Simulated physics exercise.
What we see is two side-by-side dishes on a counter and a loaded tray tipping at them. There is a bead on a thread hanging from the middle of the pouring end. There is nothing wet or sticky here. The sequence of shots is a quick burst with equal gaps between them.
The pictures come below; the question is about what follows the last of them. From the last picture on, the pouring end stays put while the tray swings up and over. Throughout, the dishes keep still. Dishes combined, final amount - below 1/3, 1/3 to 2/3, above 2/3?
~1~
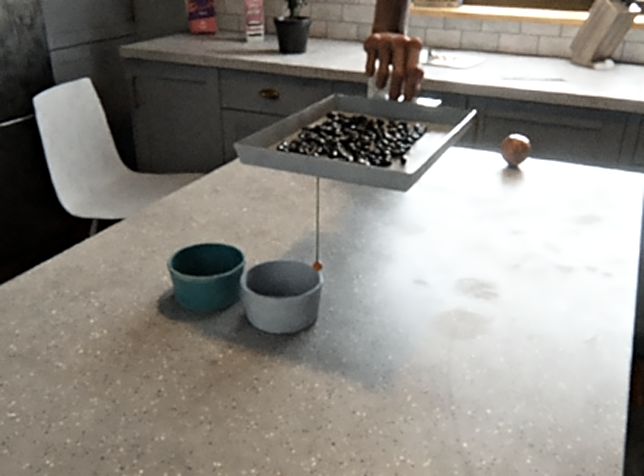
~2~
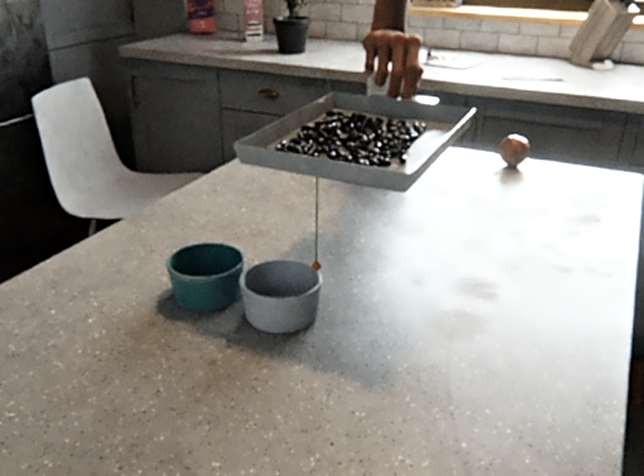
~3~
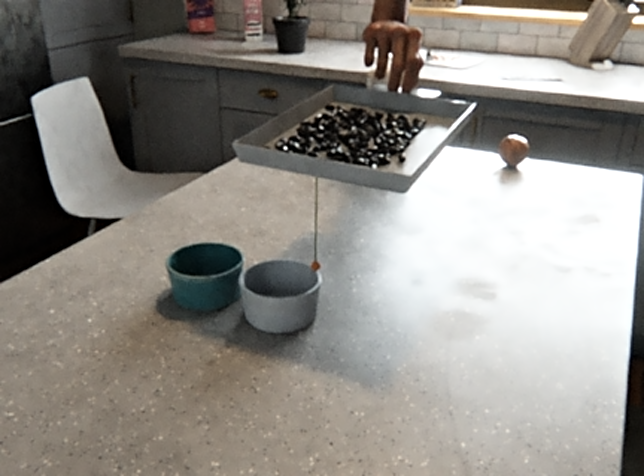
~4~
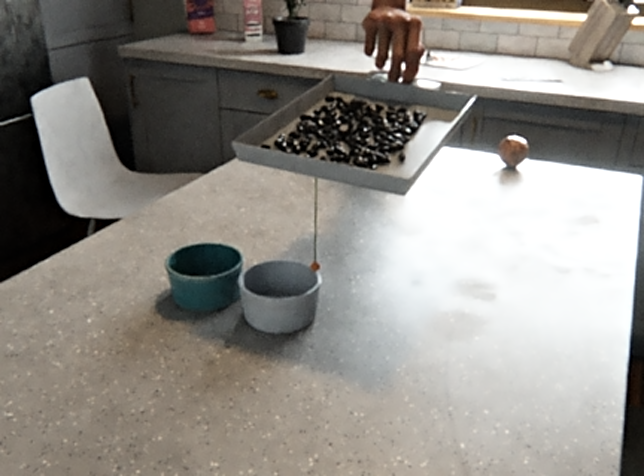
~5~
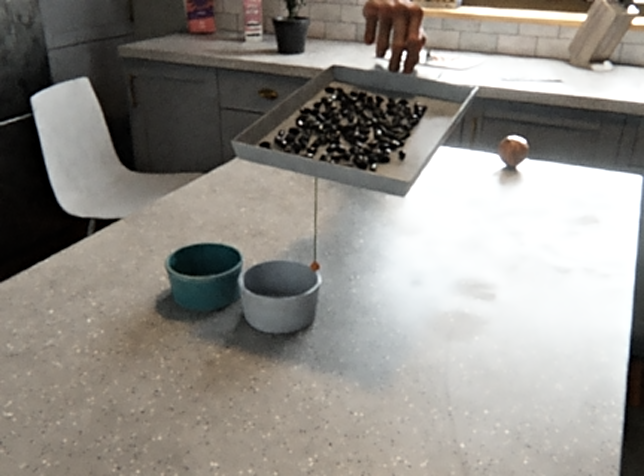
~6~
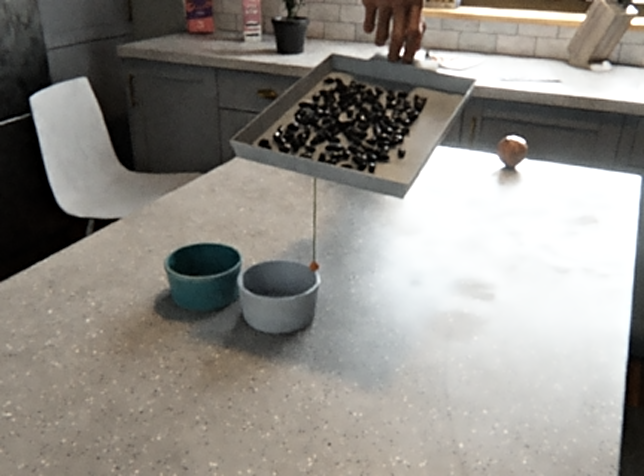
Landed: Beneath a third.
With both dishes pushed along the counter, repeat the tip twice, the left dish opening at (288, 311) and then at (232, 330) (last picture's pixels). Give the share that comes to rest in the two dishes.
Close to 50 in a hundred, then close to 10 in a hundred.
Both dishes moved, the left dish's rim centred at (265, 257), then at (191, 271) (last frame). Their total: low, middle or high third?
First: Under a third; second: Under a third.
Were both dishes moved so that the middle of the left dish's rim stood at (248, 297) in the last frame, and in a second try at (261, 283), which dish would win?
First try: The right-hand one. Second try: The right-hand one.
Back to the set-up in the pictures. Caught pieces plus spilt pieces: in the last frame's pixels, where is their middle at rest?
Last view, resting centre - approx. (353, 360).
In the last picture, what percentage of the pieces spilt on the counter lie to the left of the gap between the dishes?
Near 10 %.
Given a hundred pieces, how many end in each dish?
The left dish ends up with around 0 percent of the load, the right dish with around 0 percent.
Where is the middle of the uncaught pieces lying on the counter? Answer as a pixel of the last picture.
It's centred close to pixel (354, 361).
Just after the last frame, tray tipped steeply; almost all on the tray; just a few in the air.
A moment on, tray tipped right over; almost all on the tray; just a few in the right dish; about a tenth outside both.
Further on, tray tipped past a quarter turn; just a few in the right dish; almost all outside both.
When it is over, tray tipped past a quarter turn; just a few in the right dish; not one in the left dish; almost all outside both.
